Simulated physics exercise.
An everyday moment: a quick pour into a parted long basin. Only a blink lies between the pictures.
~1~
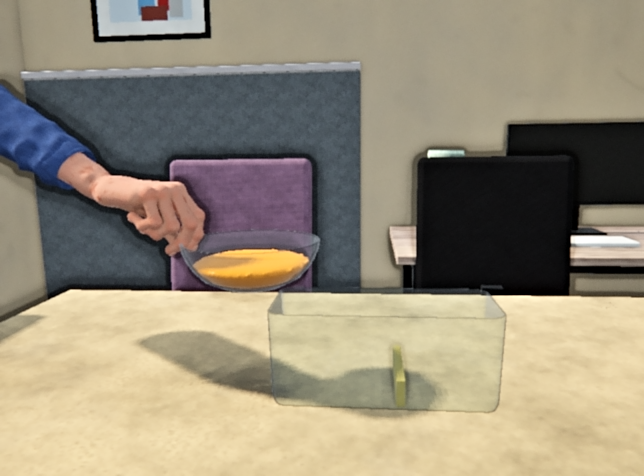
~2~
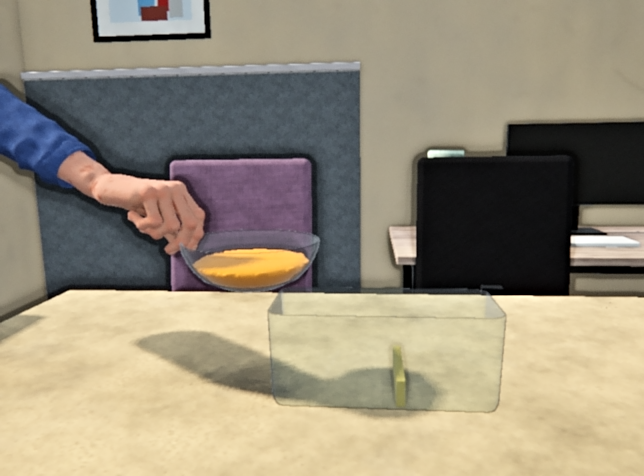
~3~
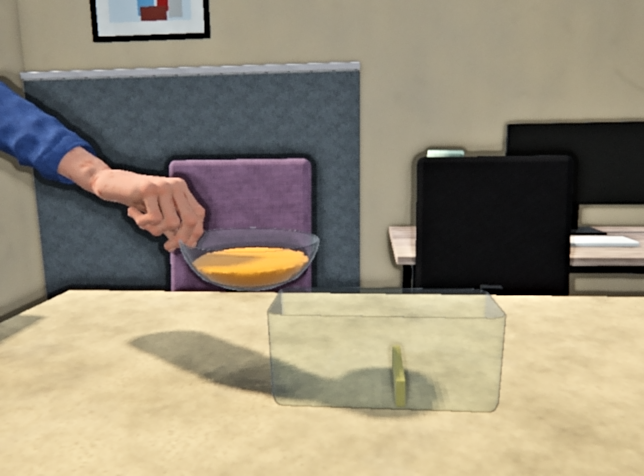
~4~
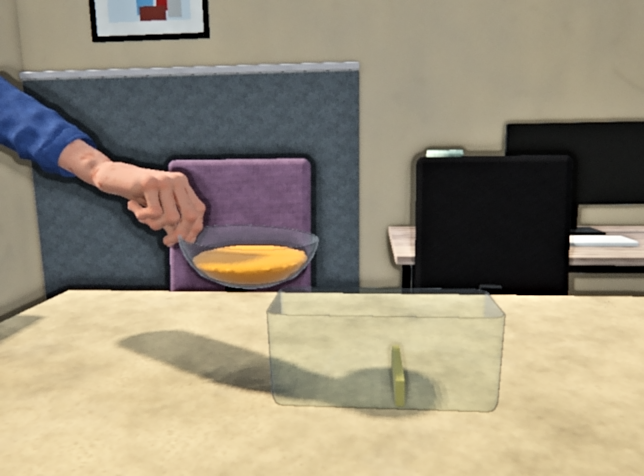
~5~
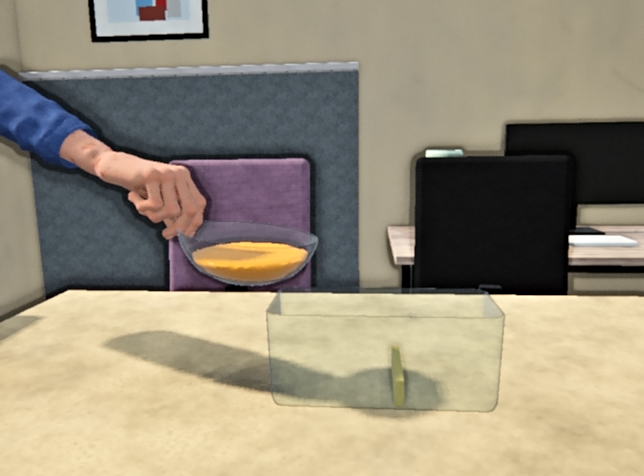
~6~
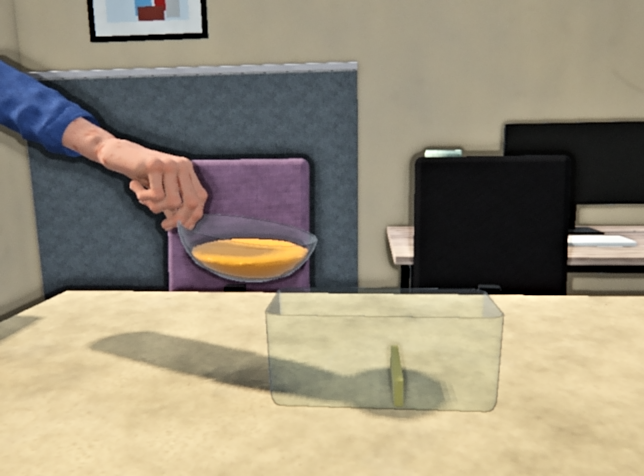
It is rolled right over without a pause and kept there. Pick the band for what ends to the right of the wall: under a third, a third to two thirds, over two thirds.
In the end less than a third is right of the wall.
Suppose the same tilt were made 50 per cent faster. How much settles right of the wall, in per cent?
It comes to 45 per cent or so.
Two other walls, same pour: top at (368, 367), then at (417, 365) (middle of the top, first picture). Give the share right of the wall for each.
Roughly 85 per cent, and 10 per cent.
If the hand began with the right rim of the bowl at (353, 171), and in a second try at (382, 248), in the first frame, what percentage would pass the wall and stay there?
The first gives 85 %, the second 95 %.
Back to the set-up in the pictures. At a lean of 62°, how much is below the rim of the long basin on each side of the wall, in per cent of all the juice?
The left part 10 per cent, the right part 0.
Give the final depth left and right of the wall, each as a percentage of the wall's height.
Left about 50, right about 20.
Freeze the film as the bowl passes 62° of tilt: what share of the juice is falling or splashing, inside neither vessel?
Roughly 45 in a hundred.
A moment on, the bowl is tipped part way and 47 per cent is still to pour, 10 is left of the wall and 0 right of it.
Next, the bowl is tipped on its side and 0 per cent is still to pour, 72 is left of the wall and 19 right of it.
Then the bowl is tipped right over and 0 per cent is still to pour, 80 is left of the wall and 19 right of it.
Later the bowl is tipped right over and 0 per cent is still to pour, 78 is left of the wall and 21 right of it.
At rest 78 per cent lies left of the wall, 21 right of it and 1 outside.
